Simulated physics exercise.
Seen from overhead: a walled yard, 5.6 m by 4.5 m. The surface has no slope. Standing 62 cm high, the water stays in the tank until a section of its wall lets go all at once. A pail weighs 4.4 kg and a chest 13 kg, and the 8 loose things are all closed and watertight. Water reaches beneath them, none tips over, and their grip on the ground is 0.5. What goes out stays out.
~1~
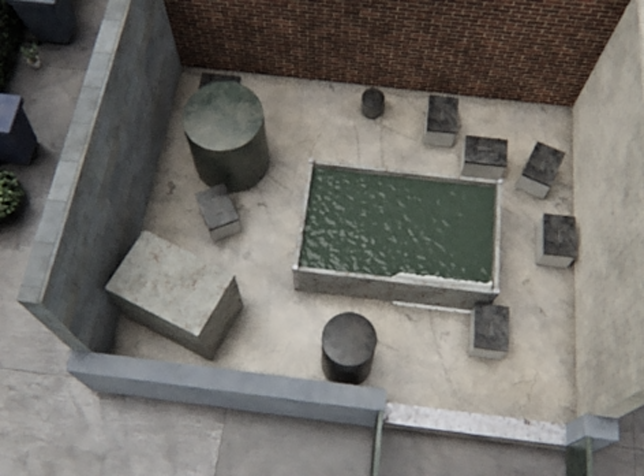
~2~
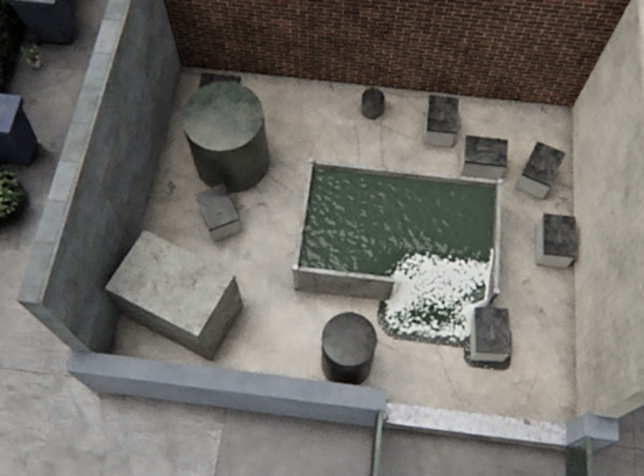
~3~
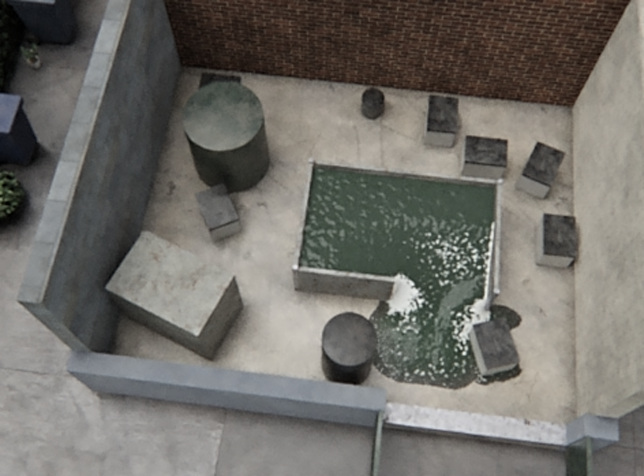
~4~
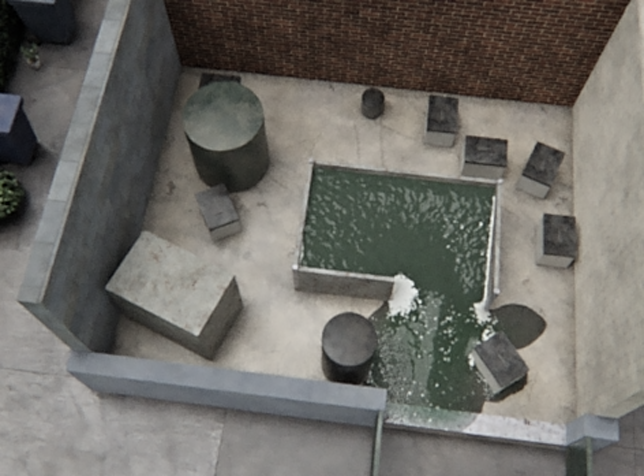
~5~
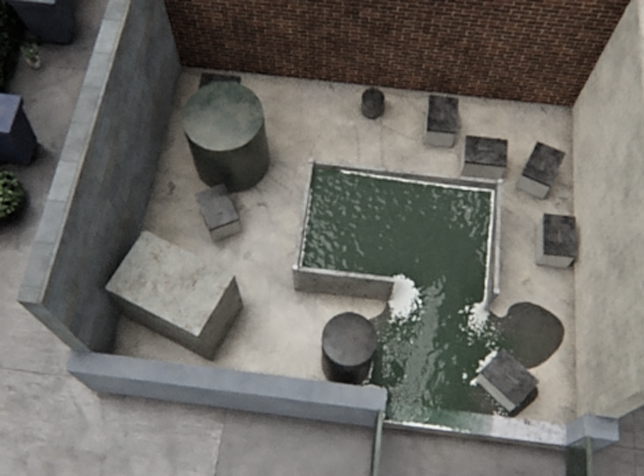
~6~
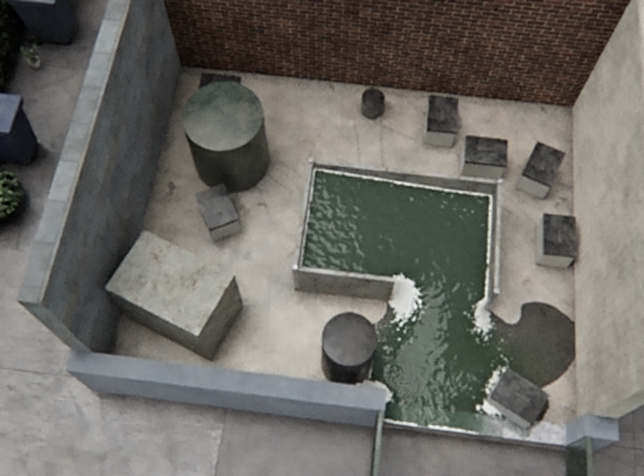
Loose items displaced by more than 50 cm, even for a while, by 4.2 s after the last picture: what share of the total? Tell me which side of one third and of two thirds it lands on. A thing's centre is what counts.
It lands below one third.
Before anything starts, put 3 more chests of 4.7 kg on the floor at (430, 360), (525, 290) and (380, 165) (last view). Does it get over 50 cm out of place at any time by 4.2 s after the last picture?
Result, in sequence: Above the mark / below the mark / below the mark.
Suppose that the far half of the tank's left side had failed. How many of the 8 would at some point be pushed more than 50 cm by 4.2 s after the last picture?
Count: 3.
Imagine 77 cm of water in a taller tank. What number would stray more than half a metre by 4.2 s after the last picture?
In that case the number is 1.
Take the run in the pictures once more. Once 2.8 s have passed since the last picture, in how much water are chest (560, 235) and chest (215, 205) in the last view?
Roughly 3 and 0 cm.
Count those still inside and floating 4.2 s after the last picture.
The number is 0.
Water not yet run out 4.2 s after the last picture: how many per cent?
38 % or so.
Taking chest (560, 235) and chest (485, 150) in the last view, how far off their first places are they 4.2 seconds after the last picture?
0 cm, then 0 cm.
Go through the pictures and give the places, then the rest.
In the first frame, a chest at (492, 327) rests on the ground; a pail at (373, 98) rests on the ground; water covers 3.1 m2; 0 of 8 have shifted.
In the second frame, a chest at (493, 330) rests on the ground, 4 cm from its start; a pail at (373, 98) rests on the ground; water covers 3.7 m2; 0 of 8 have shifted.
In the third frame, a chest at (497, 342), on the bottom, 19 cm from its start; a pail at (373, 98) rests on the ground; 4.4 m2 under water; 1 of 8 have shifted.
In the fourth frame, a chest at (502, 358) rests on the ground, 39 cm from its start; a pail at (373, 98), on the bottom; water covers 5.4 m2; 1 of 8 have shifted.
In the fifth frame, a chest at (510, 377), on the bottom, 61 cm from its start; a pail at (373, 98) rests on the ground; 5.7 m2 under water; 1 of 8 have shifted.
In the sixth frame, a chest at (520, 395) rests on the ground, 84 cm from its start; a pail at (373, 98) rests on the ground; 6.0 m2 under water; 1 of 8 have shifted.
Then, 0.4 s after the last picture 1 of 8 are over 50 cm from their spots; 0 afloat.
Then, 1.5 s after the last picture 1 of 8 are over 50 cm from their spots; 0 afloat.
Then, 2.8 s after the last picture 1 of 8 are over 50 cm from their spots; 0 afloat.
Then, 4.2 s after the last picture 1 of 8 are over 50 cm from their spots, and 1 have been at some point; 0 afloat.
